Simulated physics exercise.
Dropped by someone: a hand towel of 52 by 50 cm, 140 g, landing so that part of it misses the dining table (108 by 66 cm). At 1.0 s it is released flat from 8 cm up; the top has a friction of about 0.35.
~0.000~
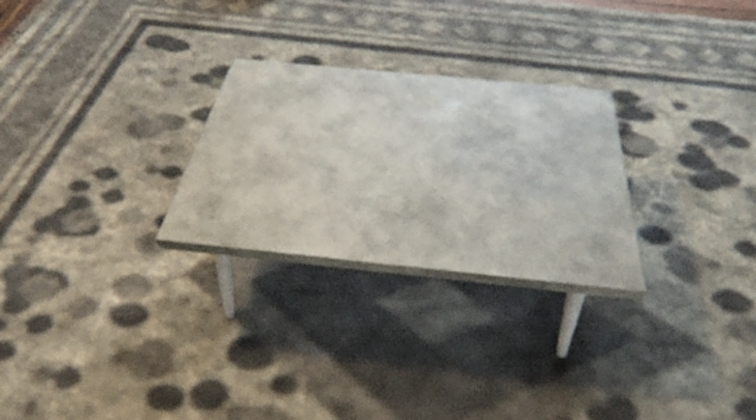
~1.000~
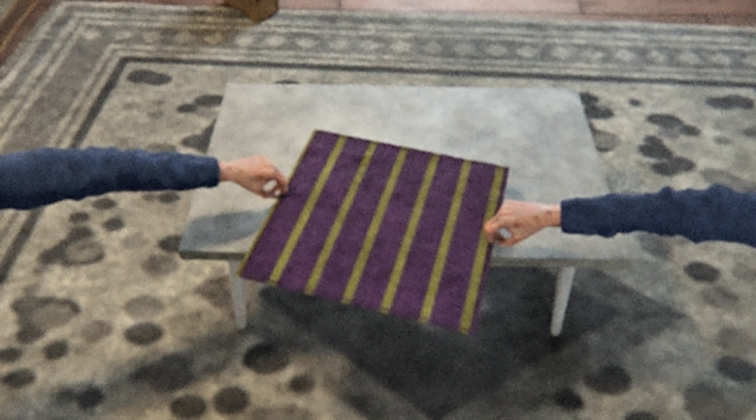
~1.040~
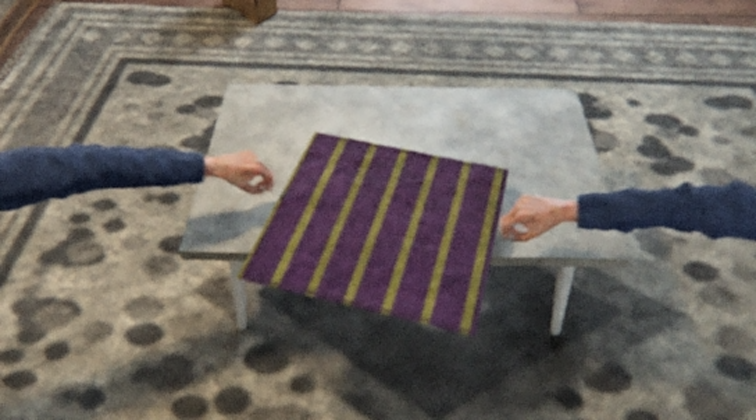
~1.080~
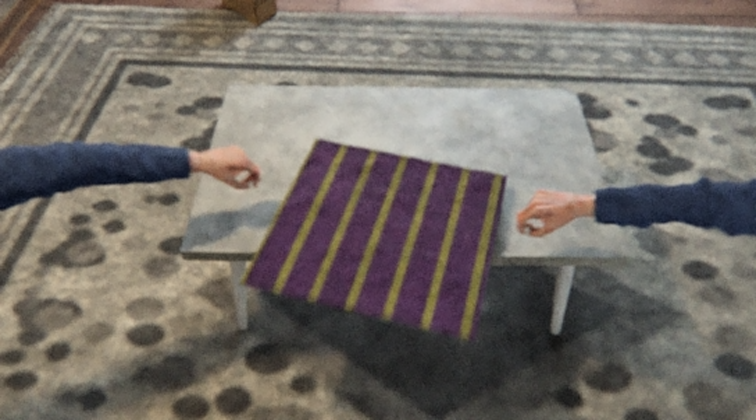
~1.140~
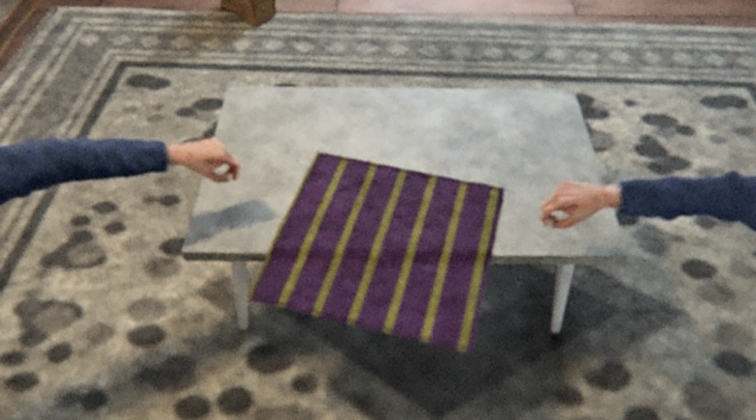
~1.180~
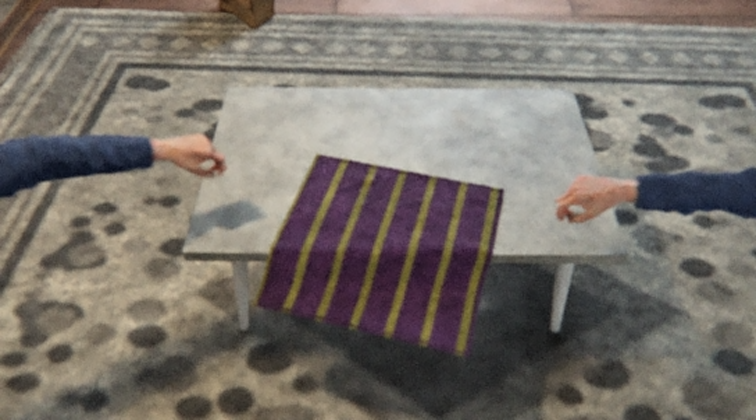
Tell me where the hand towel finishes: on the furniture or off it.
It will come away.
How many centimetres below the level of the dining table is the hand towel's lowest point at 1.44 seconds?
Roughly 28 centimetres below the top.
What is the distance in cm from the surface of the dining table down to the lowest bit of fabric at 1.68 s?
Roughly 44 cm.
At 1.4 s, 35 % of the hand towel is still over the top.
At 1.7 s, 0 % of the hand towel is still over the top.
At 1.9 s, 0 % of the hand towel is still over the top.
At 2.2 s, 0 % of the hand towel is still over the top.
At 4.4 s, 0 % of the hand towel is still over the top.
